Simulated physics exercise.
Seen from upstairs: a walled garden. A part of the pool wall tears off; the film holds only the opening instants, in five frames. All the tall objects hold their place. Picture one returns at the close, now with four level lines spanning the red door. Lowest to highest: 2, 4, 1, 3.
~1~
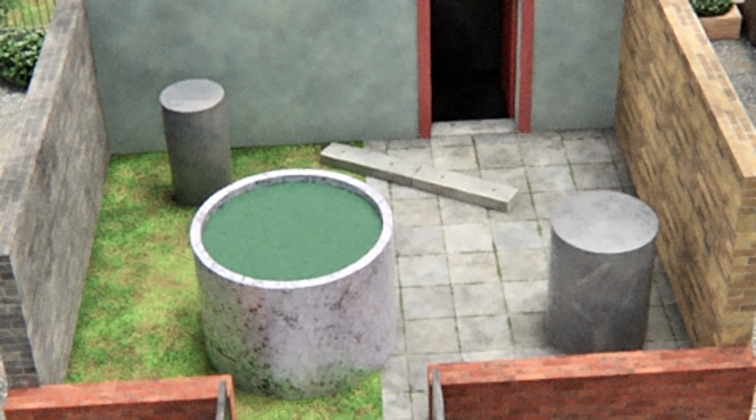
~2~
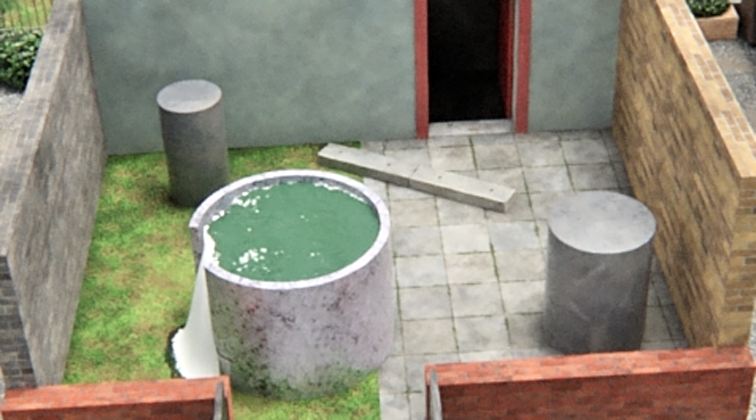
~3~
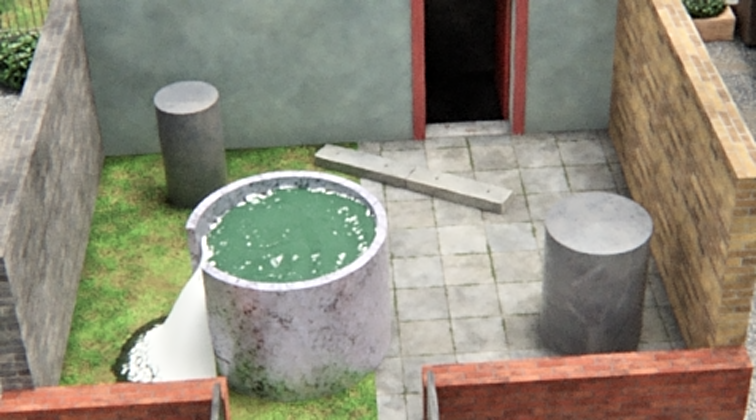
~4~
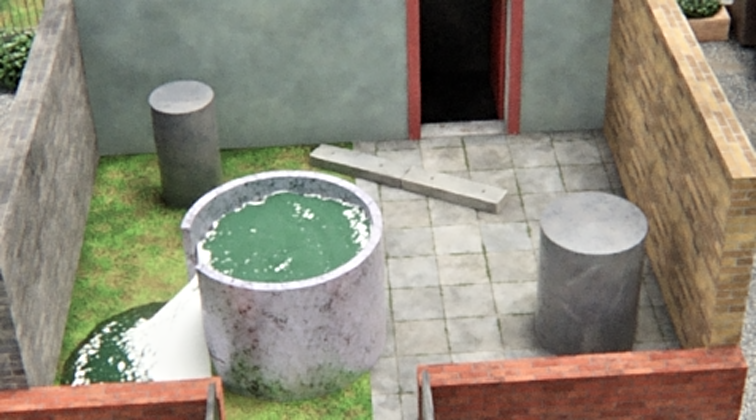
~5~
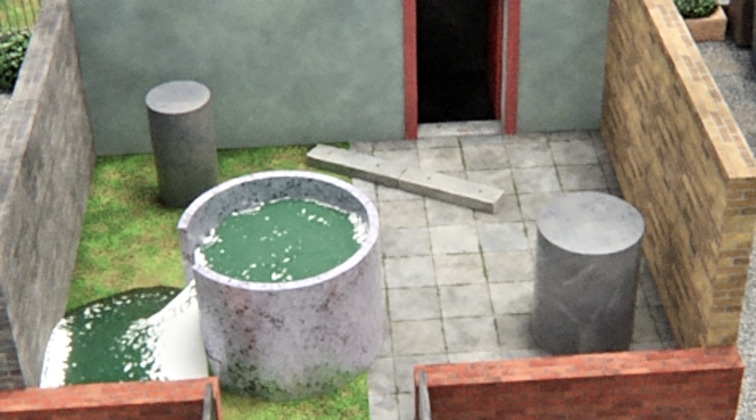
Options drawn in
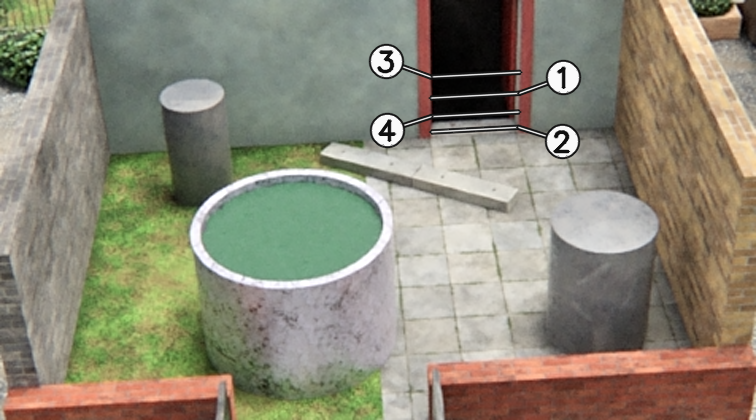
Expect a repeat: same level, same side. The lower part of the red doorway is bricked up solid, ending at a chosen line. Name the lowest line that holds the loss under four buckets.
Height 2 just does it.
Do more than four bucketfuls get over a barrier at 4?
No, that is safe.
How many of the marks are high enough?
All of them.
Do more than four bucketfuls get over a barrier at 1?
No, not at all.
On the marked copy, 1 at (475, 95); 2 at (474, 129); 3 at (475, 74); 4 at (475, 114); from the bottom up 2, 4, 1, 3.
With 1, nothing gets over.
With 2, nothing gets over.
With 3, nothing gets over.
With 4, nothing gets over.
